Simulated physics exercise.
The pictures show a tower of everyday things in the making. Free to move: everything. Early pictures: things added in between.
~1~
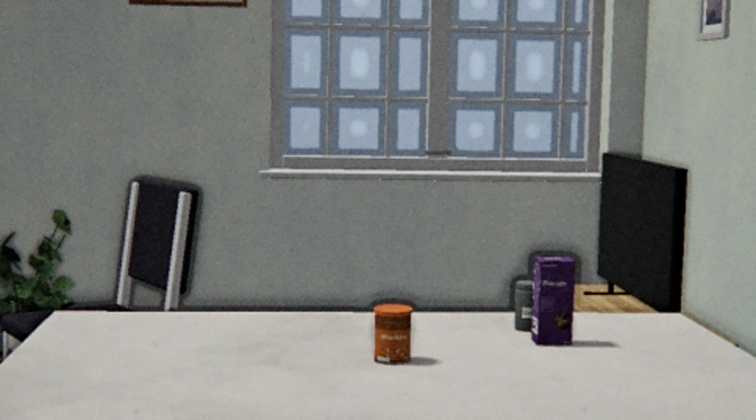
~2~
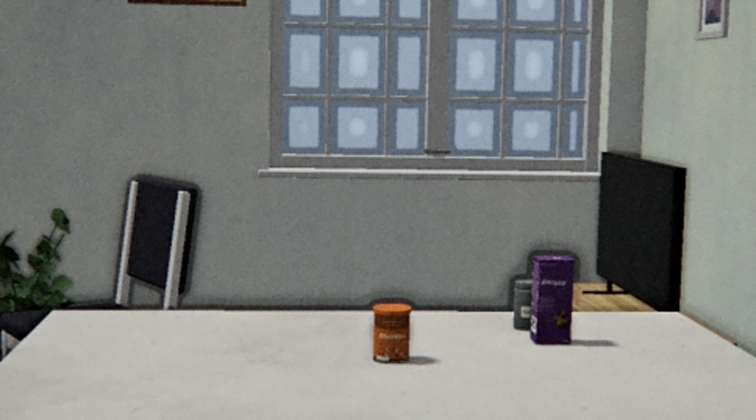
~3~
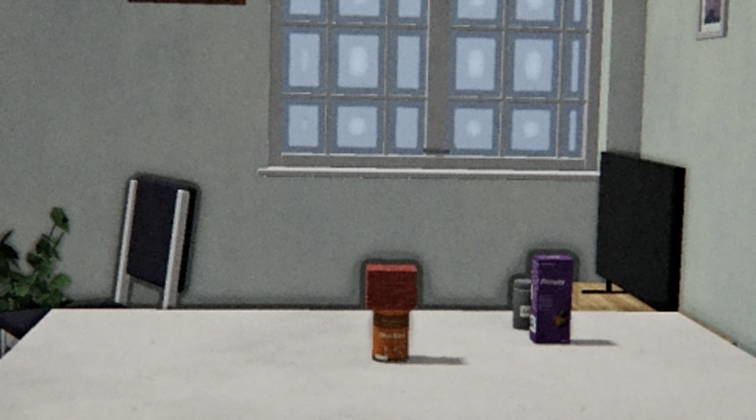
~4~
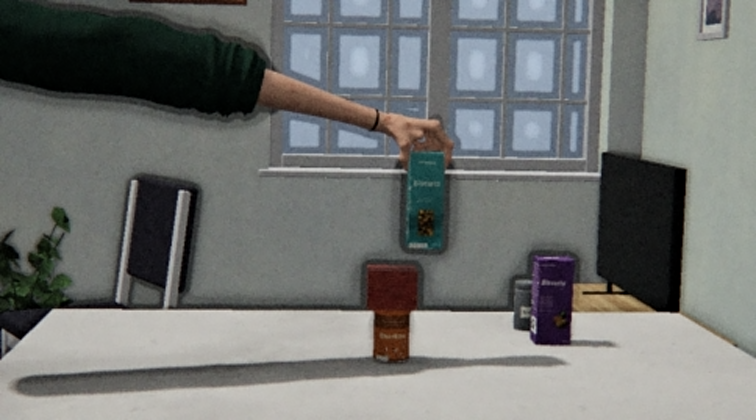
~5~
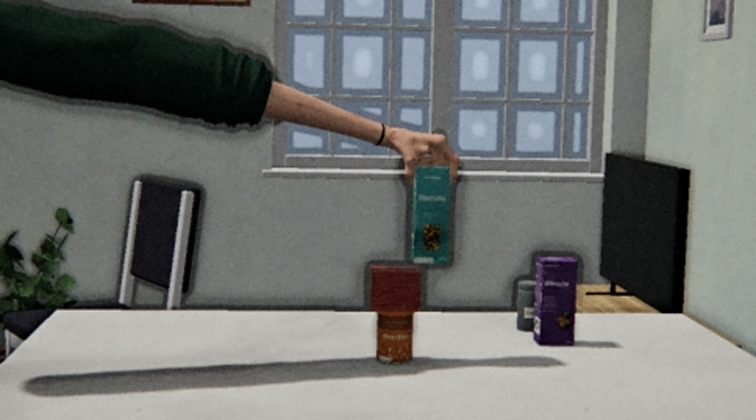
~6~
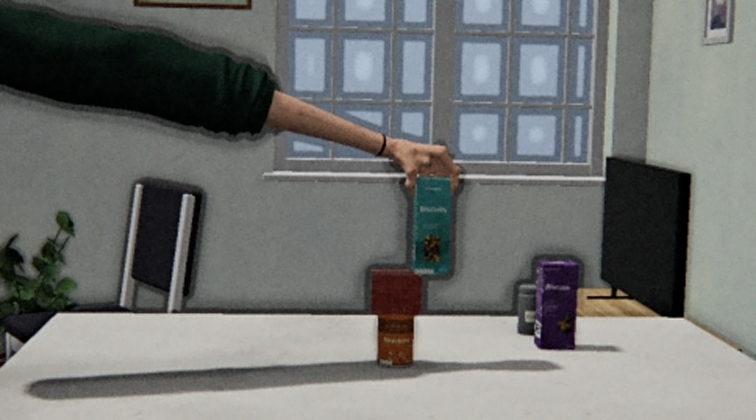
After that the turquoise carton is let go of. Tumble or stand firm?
Unstable.
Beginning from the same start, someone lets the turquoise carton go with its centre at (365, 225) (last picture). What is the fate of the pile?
Then it loses its balance.
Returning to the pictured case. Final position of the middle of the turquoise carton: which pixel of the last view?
At about (503, 348).
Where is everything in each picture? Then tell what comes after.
In the first frame, the last thing is not in view yet.
In the second frame, the last thing is not in view yet; orange tin (392, 334).
In the third frame, the last thing is not in view yet; red block (391, 287).
In the fourth frame, on its way; turquoise carton (425, 199); orange tin (391, 334).
In the fifth frame, on its way; turquoise carton (430, 214); red block (395, 289).
In the sixth frame, set down, still held; turquoise carton (431, 225); orange tin (396, 338).
Then, 0.40 s past the last view, turquoise carton now fallen.
Then, 0.50 s past the last view, things are still on the move.
Then, 1.80 s past the last view, nothing new.
Finally, fallen, turquoise carton; the other 4 still in place. Final places as the last picture's camera would see them, turquoise carton near (503, 348). The pile comes apart.
